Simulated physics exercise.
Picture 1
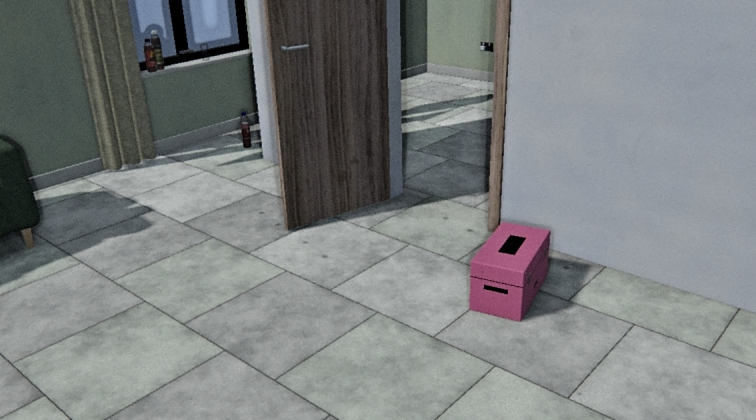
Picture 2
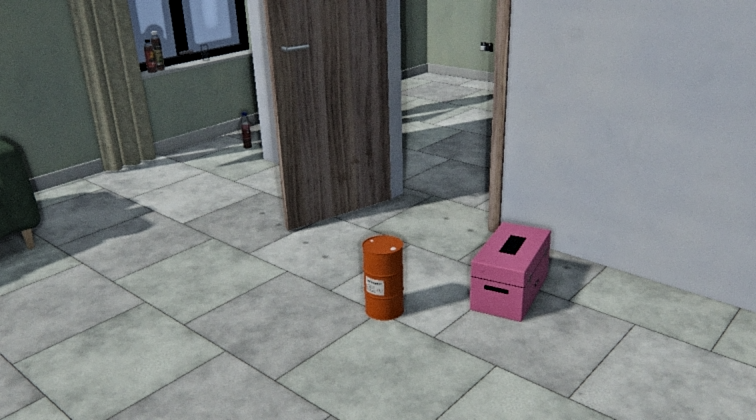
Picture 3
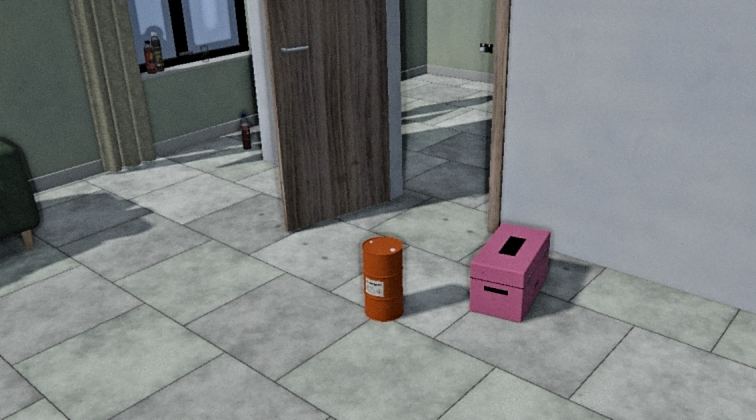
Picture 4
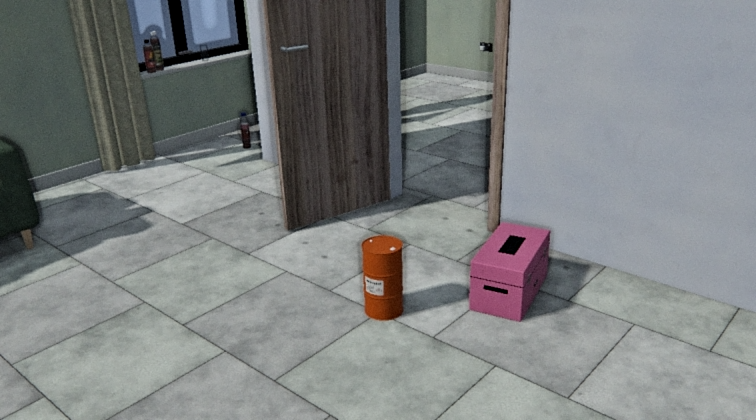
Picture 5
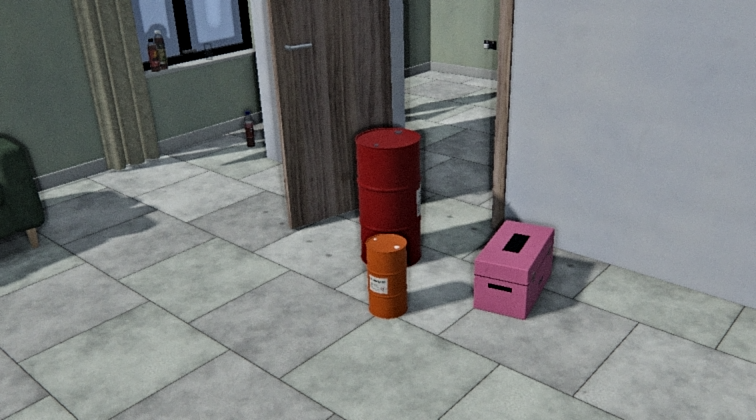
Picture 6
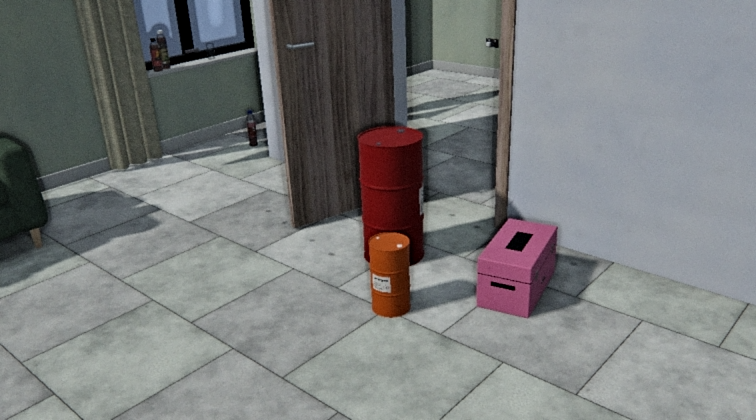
In the video, a pink box sits on a tiled floor near a wide-open, still door; an orange canister appears to its left, then a larger red drum appears behind the canister, while the view shifts very slightly.
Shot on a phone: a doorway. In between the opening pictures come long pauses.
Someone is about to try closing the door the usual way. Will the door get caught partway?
It fails to finish its swing.
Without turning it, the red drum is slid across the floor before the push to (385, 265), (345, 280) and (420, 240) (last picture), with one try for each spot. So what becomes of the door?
On the first go it makes it all the way, then it makes it all the way, and last it doesn't make it all the way.
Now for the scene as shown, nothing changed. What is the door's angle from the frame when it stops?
Open angle: About 65°.
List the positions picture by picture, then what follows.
The first frame shows door wide open and still.
The second frame shows door wide open and still; orange canister (384, 278); pink toolbox (511, 269).
The third frame shows door wide open and still; orange canister (383, 279); pink toolbox (511, 270).
The fourth frame shows door wide open and still; orange canister (383, 278); pink toolbox (511, 269).
The fifth frame shows door wide open and still; orange canister (387, 276); pink toolbox (515, 267).
The sixth frame shows door wide open and still; red drum (392, 197); orange canister (390, 275).
Then, 0.60 s later than the last frame, door at 91°.
Then, 1.10 s later than the last frame, door at 74°.
When it is over, door at 64°; all 3 as before. End places, in pixels of the last picture, red drum near (393, 197).
